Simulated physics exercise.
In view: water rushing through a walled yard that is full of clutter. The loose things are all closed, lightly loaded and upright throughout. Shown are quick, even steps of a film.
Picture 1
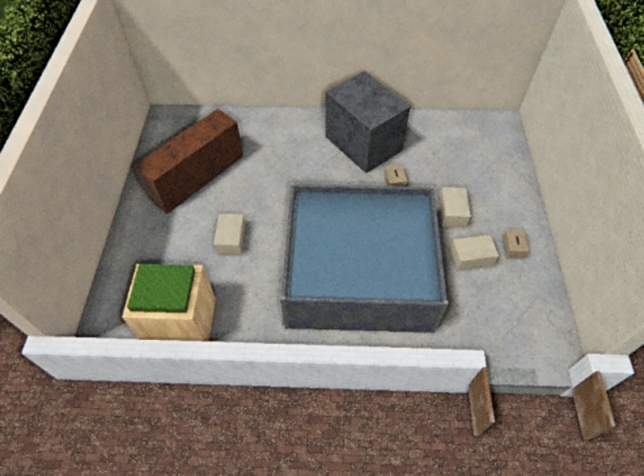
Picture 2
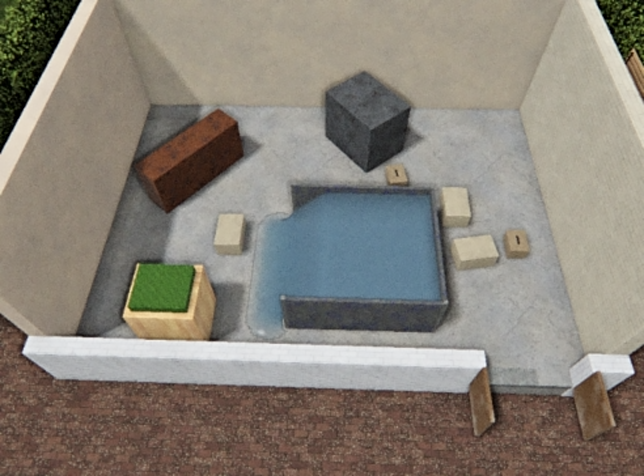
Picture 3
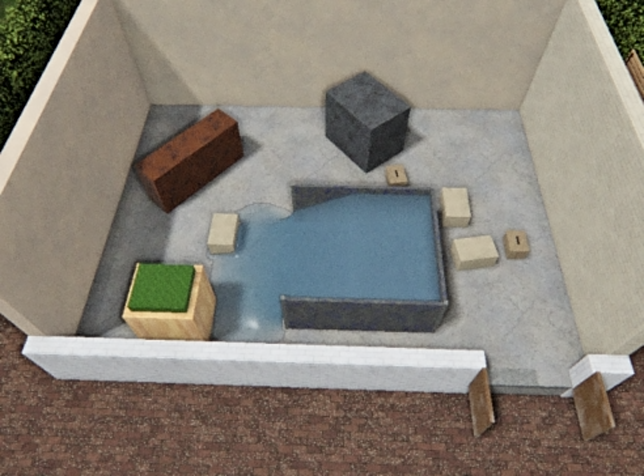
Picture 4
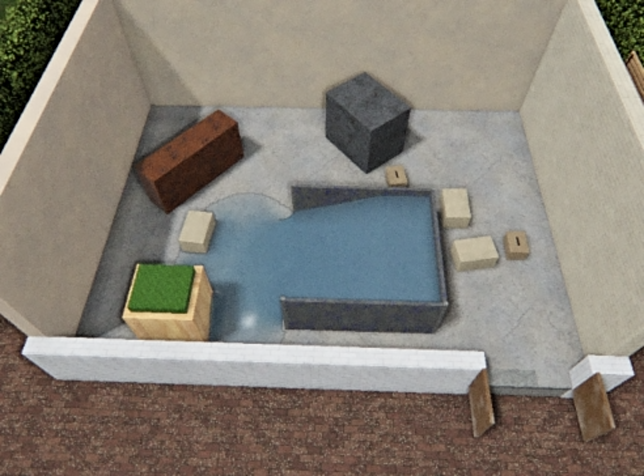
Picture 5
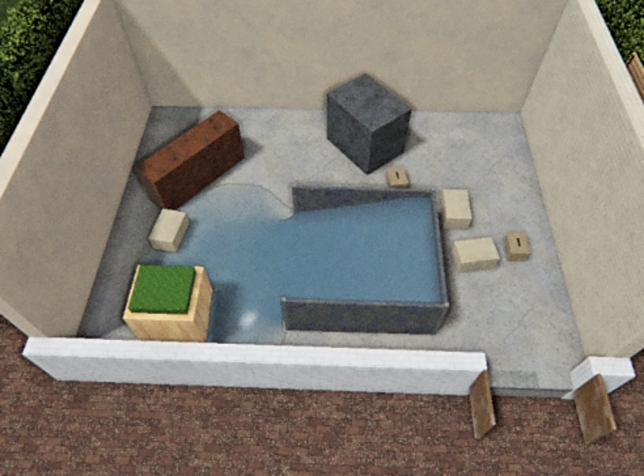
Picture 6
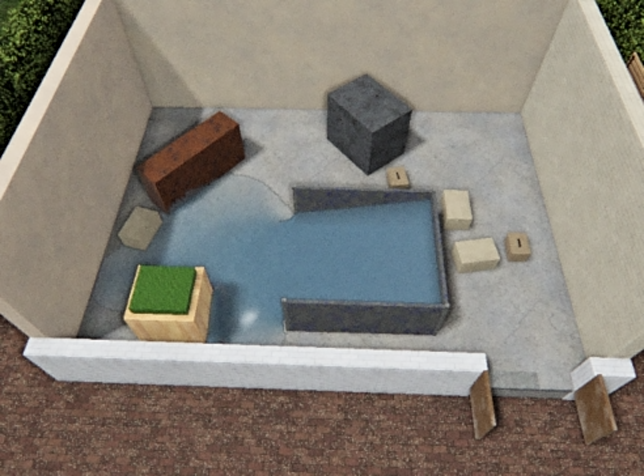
The clip shows a walled yard of scattered blocks and boxes, where water pours from the left side of a dark-walled tank and spreads across the floor, then pushes a pale crate leftward, turning it, while the other objects stay nearly still.
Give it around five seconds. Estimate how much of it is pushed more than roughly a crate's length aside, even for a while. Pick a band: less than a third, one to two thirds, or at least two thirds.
The fraction is less than a third of them.
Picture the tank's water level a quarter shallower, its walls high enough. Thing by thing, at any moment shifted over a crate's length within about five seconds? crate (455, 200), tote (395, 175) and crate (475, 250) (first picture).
Taking them as listed, the first came up short, the second came up short and the third came up short.
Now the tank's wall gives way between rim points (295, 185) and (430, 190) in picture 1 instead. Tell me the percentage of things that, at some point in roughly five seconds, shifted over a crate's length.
Close to 80 in a hundred.
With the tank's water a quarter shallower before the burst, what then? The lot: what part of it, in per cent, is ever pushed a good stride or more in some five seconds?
Around 20 in a hundred.
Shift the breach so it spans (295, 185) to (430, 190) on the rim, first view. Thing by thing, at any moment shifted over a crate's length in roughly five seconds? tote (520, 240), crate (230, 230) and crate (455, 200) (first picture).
First over the mark, then below the mark, then over the mark.
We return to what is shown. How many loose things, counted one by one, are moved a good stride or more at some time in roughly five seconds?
That comes out at 1.
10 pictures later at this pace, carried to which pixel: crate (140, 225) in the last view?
Estimated top position: Approximately (189, 124).
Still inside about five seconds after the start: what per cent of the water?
Estimate: Roughly 98 %.
A moment on, 1 of 5 are well off their spots; 1 afloat.
Next, 1 of 5 are well off their spots; 0 afloat.
Later, 1 of 5 are well off their spots; 1 afloat.
In the end, 1 of 5 are well off their spots, and 1 have been at some point; 1 afloat.
